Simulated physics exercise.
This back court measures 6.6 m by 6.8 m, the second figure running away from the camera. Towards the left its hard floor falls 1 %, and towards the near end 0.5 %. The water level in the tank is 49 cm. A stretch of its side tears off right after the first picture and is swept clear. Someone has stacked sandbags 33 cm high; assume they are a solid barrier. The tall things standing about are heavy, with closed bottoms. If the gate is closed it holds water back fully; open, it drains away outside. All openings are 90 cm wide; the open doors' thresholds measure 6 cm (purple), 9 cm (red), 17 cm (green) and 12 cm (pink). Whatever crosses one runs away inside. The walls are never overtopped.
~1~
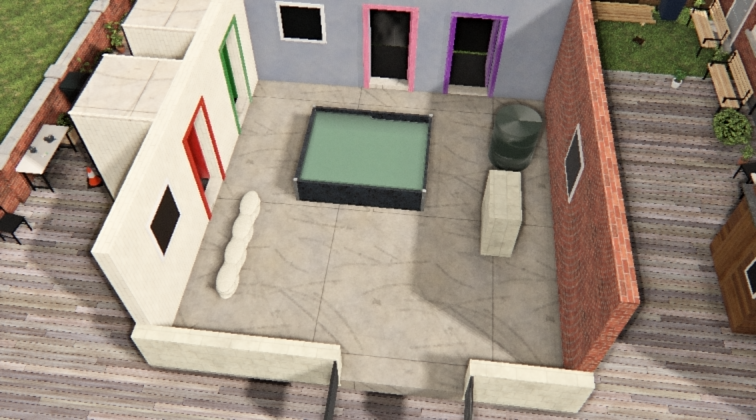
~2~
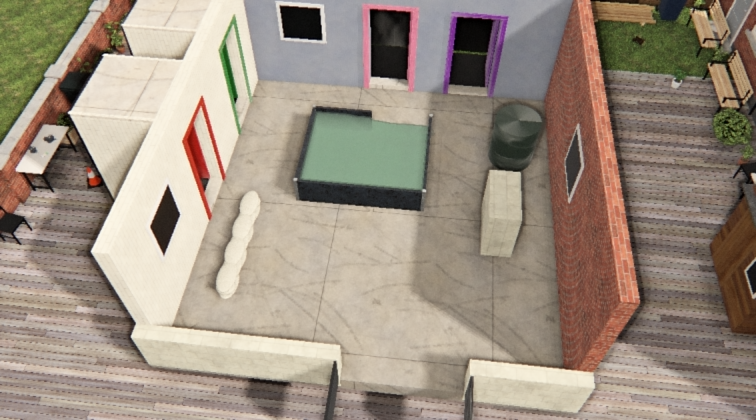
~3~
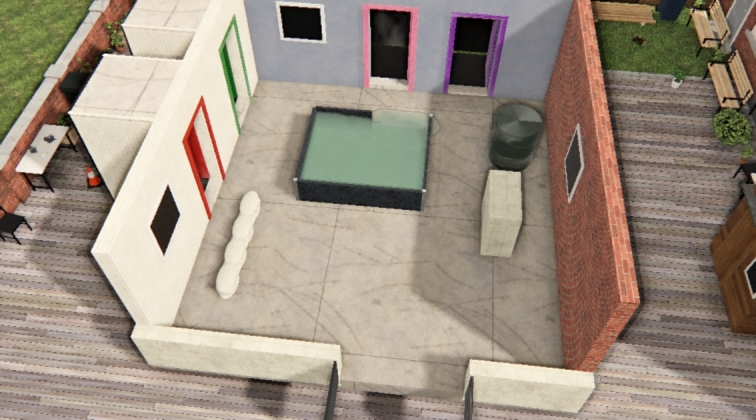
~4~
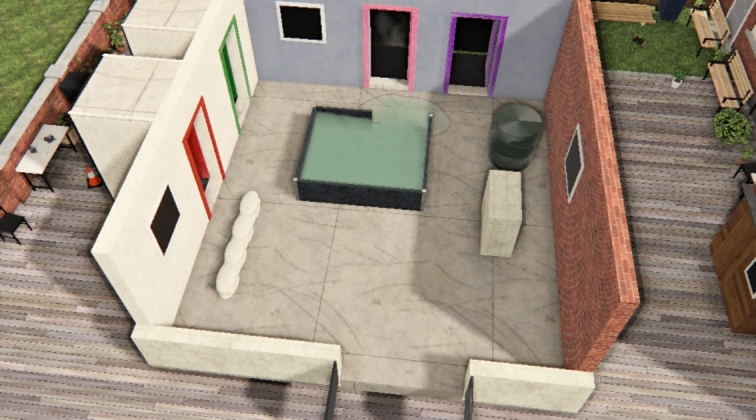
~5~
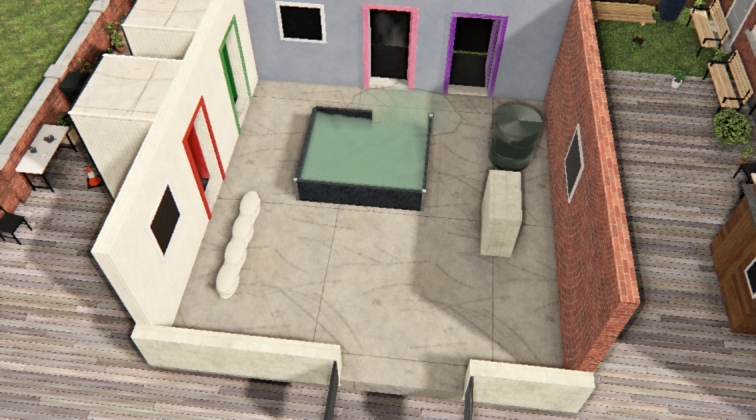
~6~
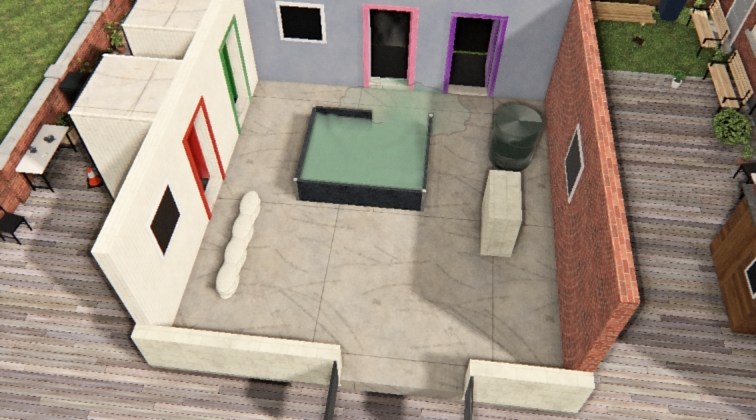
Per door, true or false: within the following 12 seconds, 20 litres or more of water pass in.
Purple door: True. Red door: False. Green door: False. Pink door: True.
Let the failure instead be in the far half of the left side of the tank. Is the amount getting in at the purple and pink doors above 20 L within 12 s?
Measured against that limit, purple comes out short of it and pink comes out short of it.
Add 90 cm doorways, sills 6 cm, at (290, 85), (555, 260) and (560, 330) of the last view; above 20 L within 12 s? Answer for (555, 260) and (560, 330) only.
In turn: Short of it, short of it.
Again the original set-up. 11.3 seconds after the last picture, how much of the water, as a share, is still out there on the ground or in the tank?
Remaining: Roughly 82 %.
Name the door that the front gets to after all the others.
It's the red door.
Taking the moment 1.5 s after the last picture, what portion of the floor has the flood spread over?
Close to 15 in a hundred parts are wet.
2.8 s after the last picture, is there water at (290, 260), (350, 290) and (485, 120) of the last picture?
Untouched, untouched, soaked.
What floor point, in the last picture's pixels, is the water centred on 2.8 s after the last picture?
Close to (389, 144) in the last picture.
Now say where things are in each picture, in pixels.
In the first frame, still water, 49 cm deep, in the tank at (366, 150).
In the second frame, water pours out on the tank's far side and has run 0.7 m, to a hidden place; typically 5 cm deep outside, 49 cm at the tank's back.
In the third frame, the front is at (434, 122), 0.8 m from the gap on the tank's far side; 0.8 m2 of floor is under water; 49 cm left at the back of the tank.
In the fourth frame, the front is at (391, 97), 1.2 m from the gap on the tank's far side; 1.7 m2 of floor is under water; 49 cm left at the back of the tank.
In the fifth frame, water pours out on the tank's far side and has run 1.6 m, to (436, 93); typically 6 cm deep outside, 49 cm at the tank's back.
In the sixth frame, water pours out on the tank's far side and has run 1.8 m, to (358, 87); typically 6 cm deep outside, 49 cm at the tank's back.
Then, 0.7 s after the last picture water covers 10 % of the floor and is deepest (33 cm) near (412, 95); purple door 14 cm at the sill, 2 L in, red door not reached, green door not reached, pink door 27 cm at the sill, 49 L in.
Then, 1.5 s after the last picture water covers 15 % of the floor and is deepest (32 cm) near (420, 95); purple door 15 cm at the sill, 30 L in, red door not reached, green door not reached, pink door 26 cm at the sill, 122 L in.
Then, 2.8 s after the last picture water covers 30 % of the floor and is deepest (22 cm) near (412, 95); purple door 11 cm at the sill, 71 L in, red door not reached, green door 12 cm at the sill, 0 L in, pink door 20 cm at the sill, 205 L in.
Then, 6.3 s after the last picture water covers 60 % of the floor and is deepest (14 cm) near (525, 143); purple door 8 cm at the sill, 102 L in, red door 4 cm at the sill, 0 L in, green door 9 cm at the sill, 0 L in, pink door 12 cm at the sill, 254 L in.
Then, 11.3 s after the last picture water covers 90 % of the floor and is deepest (10 cm) near (166, 347); purple door 7 cm at the sill, 116 L in, red door 6 cm at the sill, 0 L in, green door 7 cm at the sill, 0 L in, pink door 7 cm at the sill, 255 L in.
